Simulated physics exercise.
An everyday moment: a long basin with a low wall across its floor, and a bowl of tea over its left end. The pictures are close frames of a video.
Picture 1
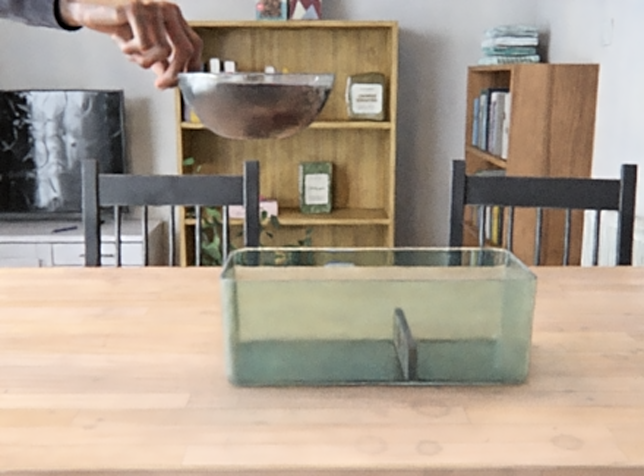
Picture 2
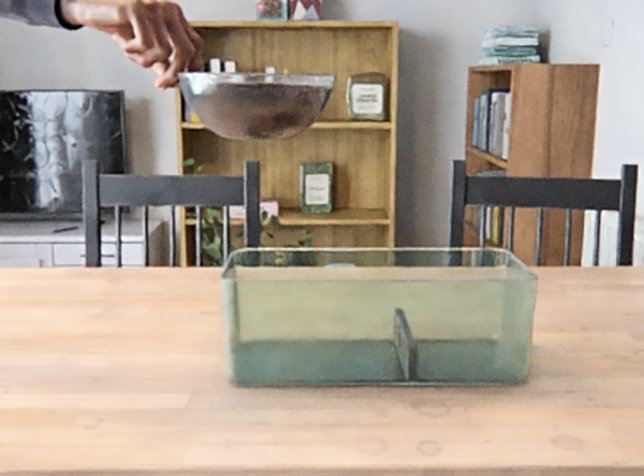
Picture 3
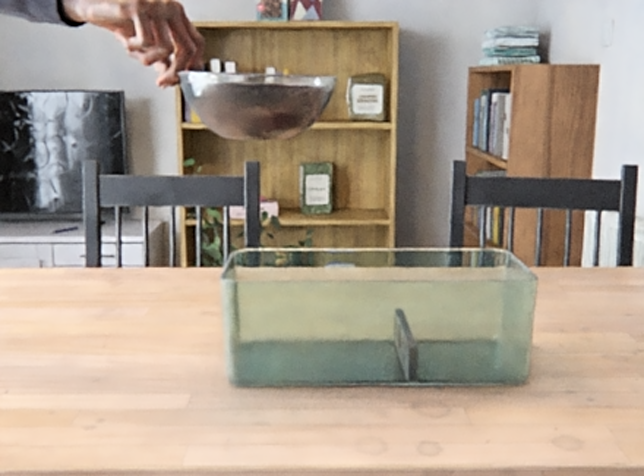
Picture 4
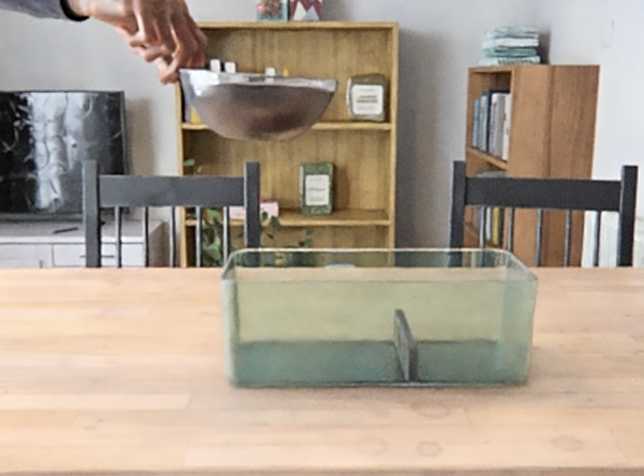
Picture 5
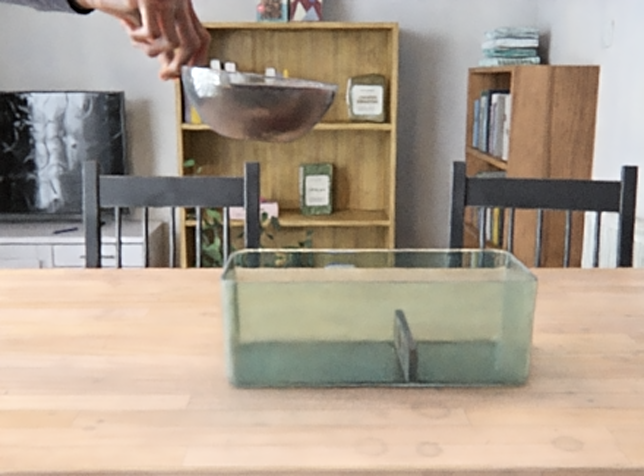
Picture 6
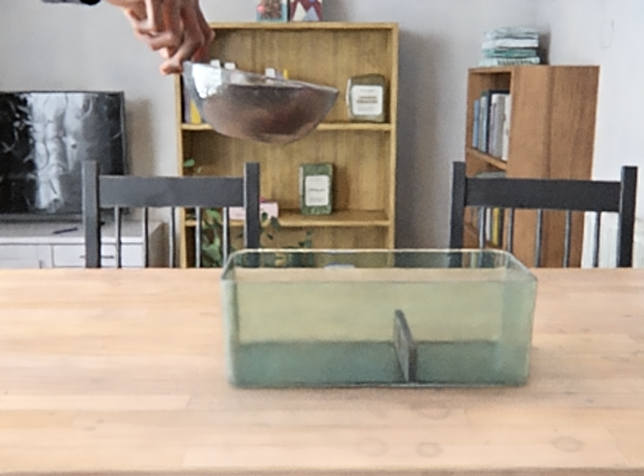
A hand holds a bowl above a long glass basin and slowly tilts it slightly rightward.
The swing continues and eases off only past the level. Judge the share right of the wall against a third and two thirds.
The share right of the wall is between a third and two thirds.
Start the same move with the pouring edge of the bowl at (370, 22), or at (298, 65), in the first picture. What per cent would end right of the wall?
First some 75, then 10 per cent.
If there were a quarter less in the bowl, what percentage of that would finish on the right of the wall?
About 30 per cent.
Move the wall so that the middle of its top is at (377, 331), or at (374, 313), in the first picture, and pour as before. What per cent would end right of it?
Near 70 % and 80 %.
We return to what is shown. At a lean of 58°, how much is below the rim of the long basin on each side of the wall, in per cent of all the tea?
Some 10 per cent left and 10 right.
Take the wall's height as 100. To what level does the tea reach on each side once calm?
Left: 30 %. Right: 60 %.
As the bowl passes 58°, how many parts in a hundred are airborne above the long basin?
Some 40 per cent.
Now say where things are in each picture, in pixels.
Tilt 0°; pouring edge (335, 76); surface from (184, 84) to (330, 84); the long basin's rim runs from (227, 265) to (521, 265); the wall's top is at (405, 327), in the first picture.
Tilt 0°; pouring edge (335, 77); surface from (185, 84) to (331, 85), in the second picture.
Tilt 2°; pouring edge (336, 79); surface from (186, 84) to (332, 86), in the third picture.
Tilt 4°; pouring edge (337, 82); surface from (188, 83) to (332, 88), in the fourth picture.
Tilt 7°; pouring edge (338, 87); surface from (189, 84) to (334, 89), in the fifth picture.
Tilt 10°; pouring edge (339, 92); surface from (191, 84) to (337, 90), in the sixth picture.
A moment on, the bowl is tipped part way and 39 per cent is still to pour, 9 is left of the wall and 12 right of it.
Next, the bowl is tipped on its side and 1 per cent is still to pour, 42 is left of the wall and 49 right of it.
Then the bowl is tipped on its side and 0 per cent is still to pour, 49 is left of the wall and 50 right of it.
Later the bowl is tipped on its side and 0 per cent is still to pour, 49 is left of the wall and 50 right of it.
In the end 49 per cent lies left of the wall, 50 right of it and 1 outside.
